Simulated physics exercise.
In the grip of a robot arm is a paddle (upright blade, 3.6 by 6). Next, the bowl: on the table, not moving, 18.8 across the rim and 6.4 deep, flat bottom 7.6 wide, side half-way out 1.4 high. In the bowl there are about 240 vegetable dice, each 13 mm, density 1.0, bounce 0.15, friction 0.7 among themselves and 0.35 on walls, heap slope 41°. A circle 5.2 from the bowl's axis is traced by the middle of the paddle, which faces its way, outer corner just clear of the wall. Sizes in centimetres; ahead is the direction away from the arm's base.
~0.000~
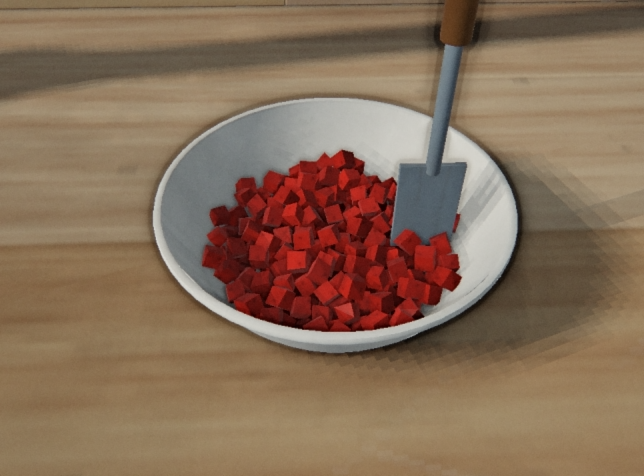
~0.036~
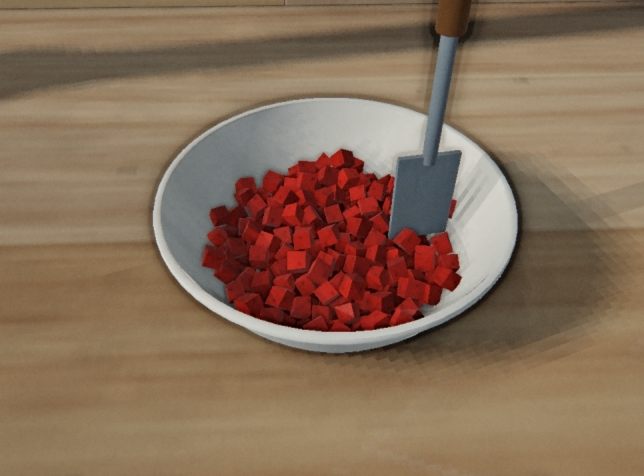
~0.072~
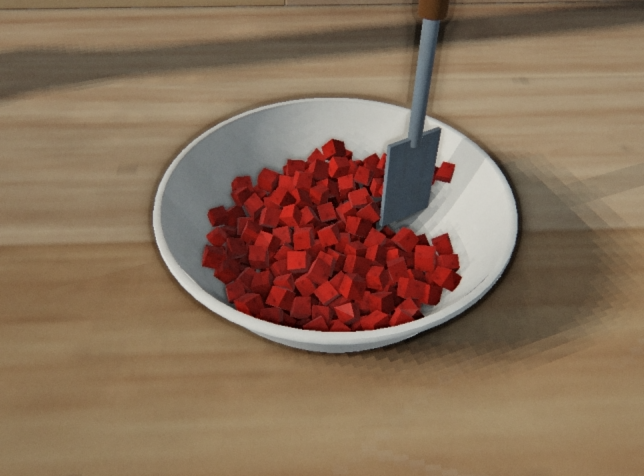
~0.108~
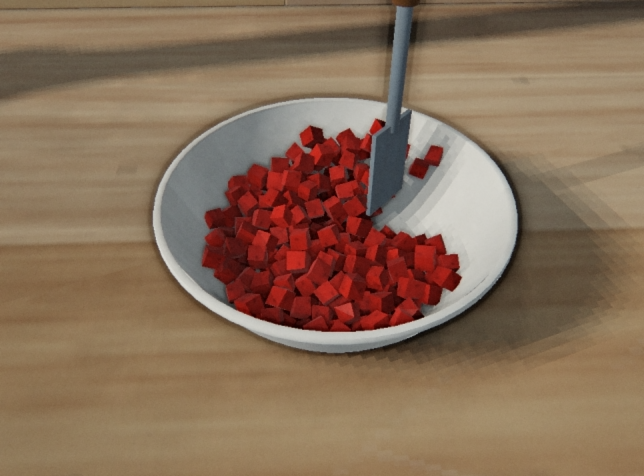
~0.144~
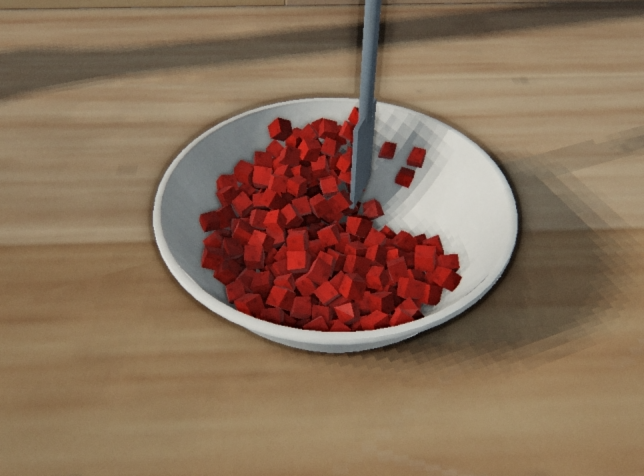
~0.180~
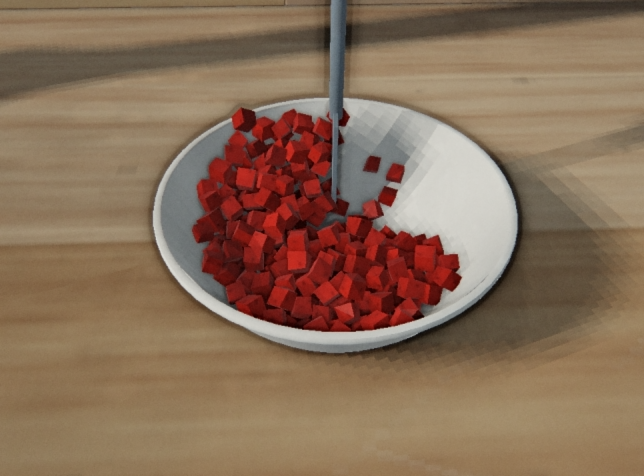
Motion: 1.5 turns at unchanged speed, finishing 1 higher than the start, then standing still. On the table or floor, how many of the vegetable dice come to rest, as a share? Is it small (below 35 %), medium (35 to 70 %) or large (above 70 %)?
It is small.
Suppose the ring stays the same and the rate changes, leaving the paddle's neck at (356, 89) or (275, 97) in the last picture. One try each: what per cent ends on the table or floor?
Some 20 and 45 per cent.
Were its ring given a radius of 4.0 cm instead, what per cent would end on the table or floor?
In that case some 15 %.
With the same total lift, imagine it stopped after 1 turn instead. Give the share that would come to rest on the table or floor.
About 15 per cent.
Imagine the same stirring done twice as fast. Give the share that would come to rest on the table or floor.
Estimated share: About 55 per cent.
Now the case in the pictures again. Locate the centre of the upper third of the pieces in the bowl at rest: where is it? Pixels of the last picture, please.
Centre, approx.: (250, 274).
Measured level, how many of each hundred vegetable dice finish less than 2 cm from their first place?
Estimate: 10 per cent.
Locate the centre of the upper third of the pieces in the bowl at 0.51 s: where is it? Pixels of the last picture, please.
Roughly at (406, 281).
By 0.51 s, 264° round, highest piece 9 above the table; 210 in the bowl, 13 on the table or floor, 12 in flight or on the tool.
By 0.84 s, 81° round, highest piece 8 above the table; 188 in the bowl, 43 on the table or floor, 4 in flight or on the tool.
By 1.20 s, 180° round, highest piece 6 above the table; 173 in the bowl, 62 on the table or floor.
By 1.90 s, 180° round, highest piece 6 above the table; 173 in the bowl, 62 on the table or floor.
Final count, 173 in the bowl, 62 on the table or floor. That is 26 % on the table or floor.
